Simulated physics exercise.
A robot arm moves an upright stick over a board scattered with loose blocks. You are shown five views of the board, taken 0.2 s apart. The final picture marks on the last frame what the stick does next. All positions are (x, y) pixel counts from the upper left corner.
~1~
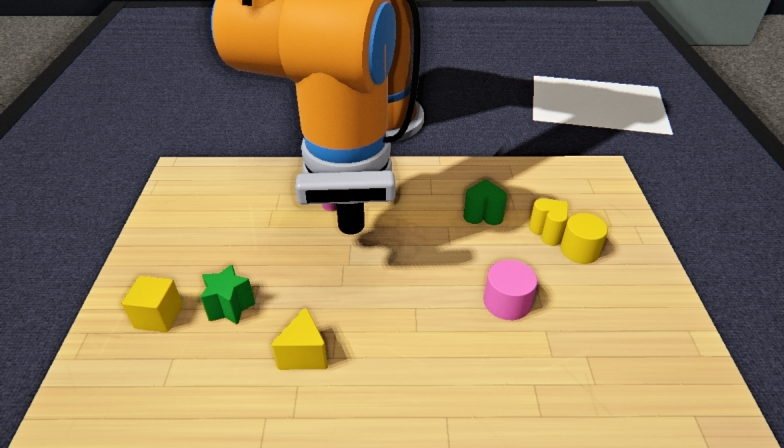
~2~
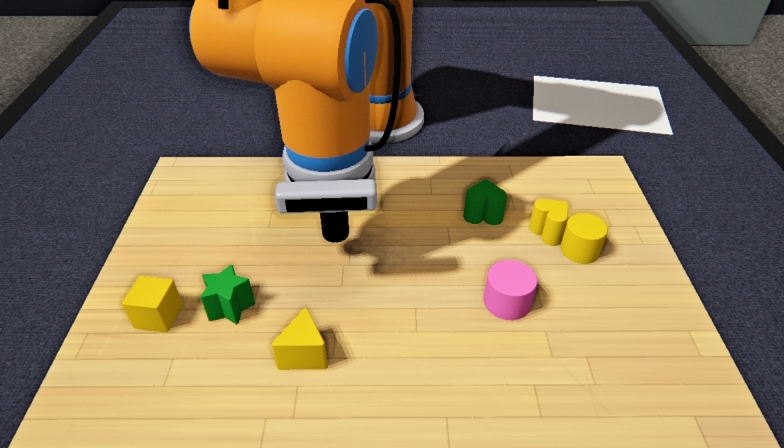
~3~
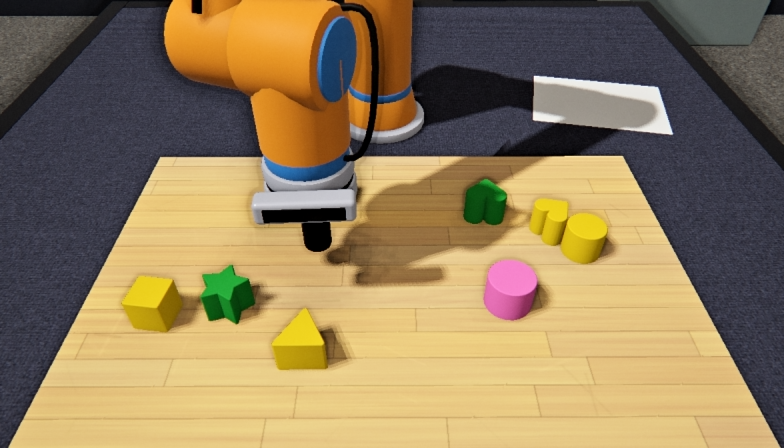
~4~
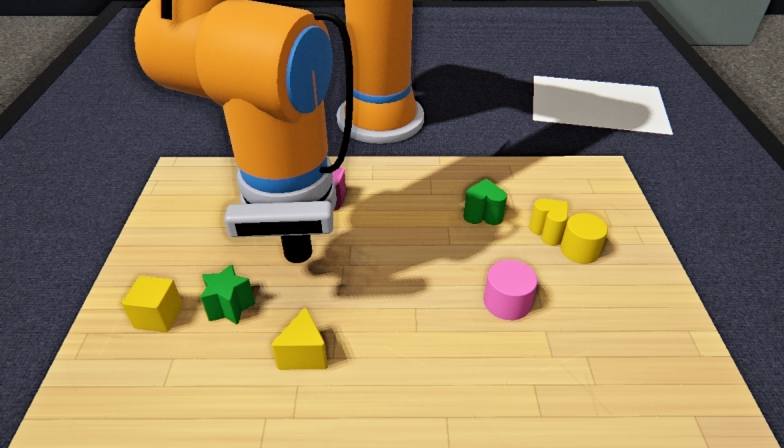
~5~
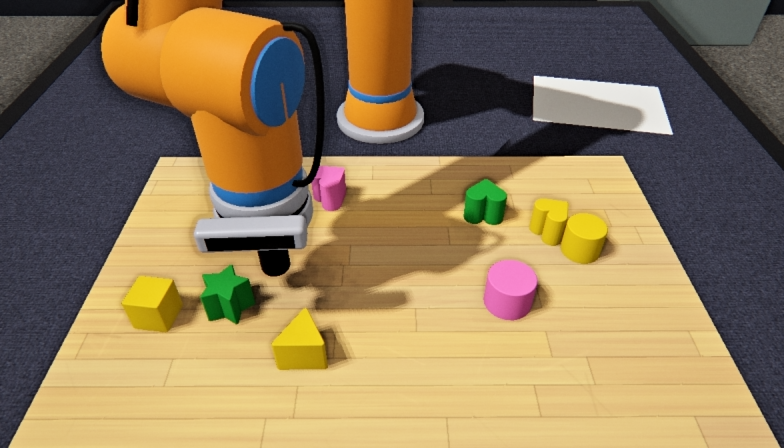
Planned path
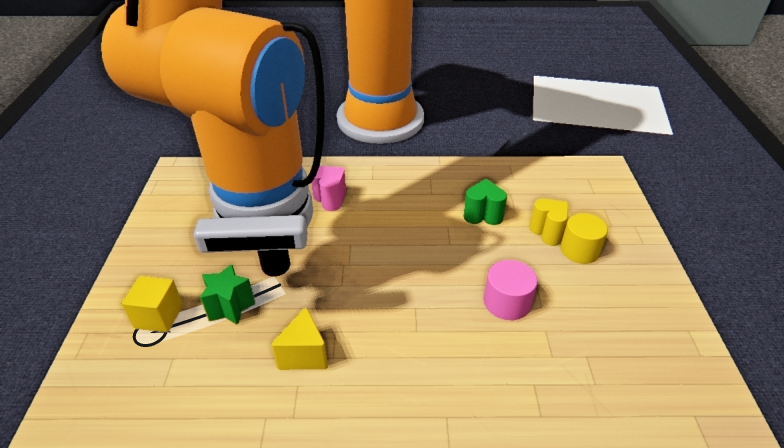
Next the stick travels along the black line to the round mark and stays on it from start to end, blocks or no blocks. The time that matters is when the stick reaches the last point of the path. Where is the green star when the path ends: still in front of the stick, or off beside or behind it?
The block stays ahead.
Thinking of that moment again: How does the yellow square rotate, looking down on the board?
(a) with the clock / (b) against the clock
Answer: A.
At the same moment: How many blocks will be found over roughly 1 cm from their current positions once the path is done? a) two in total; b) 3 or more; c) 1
Option a.
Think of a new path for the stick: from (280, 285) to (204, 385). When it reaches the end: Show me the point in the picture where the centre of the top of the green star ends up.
It is going to be at (206, 296).
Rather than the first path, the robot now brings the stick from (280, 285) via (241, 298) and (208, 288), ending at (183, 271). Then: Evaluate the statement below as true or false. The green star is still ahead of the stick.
It is false.
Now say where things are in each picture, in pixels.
The first picture shows tip of the stick (352, 227), middles of tops, yellow square (148, 291), green star (223, 282), yellow triangular block (300, 331).
The second picture shows stick (336, 235), nothing pushed.
The third picture shows stick (318, 244), nothing pushed.
The fourth picture shows stick (299, 255), nothing pushed.
The fifth picture shows stick (276, 268), yellow square (148, 291), green star (223, 282), yellow triangular block (300, 331).
The line goes from (280, 285) by way of (219, 310) to (150, 333).
What follows on the original path. One third of the way, stick (234, 285); green star (202, 292).
Two thirds of the way, stick (189, 301); yellow square (118, 296), turned 15° clockwise; green star (155, 310).
At the end, stick (142, 316); yellow square (107, 297), turned 35° clockwise; green star (110, 331); yellow triangular block unmoved.
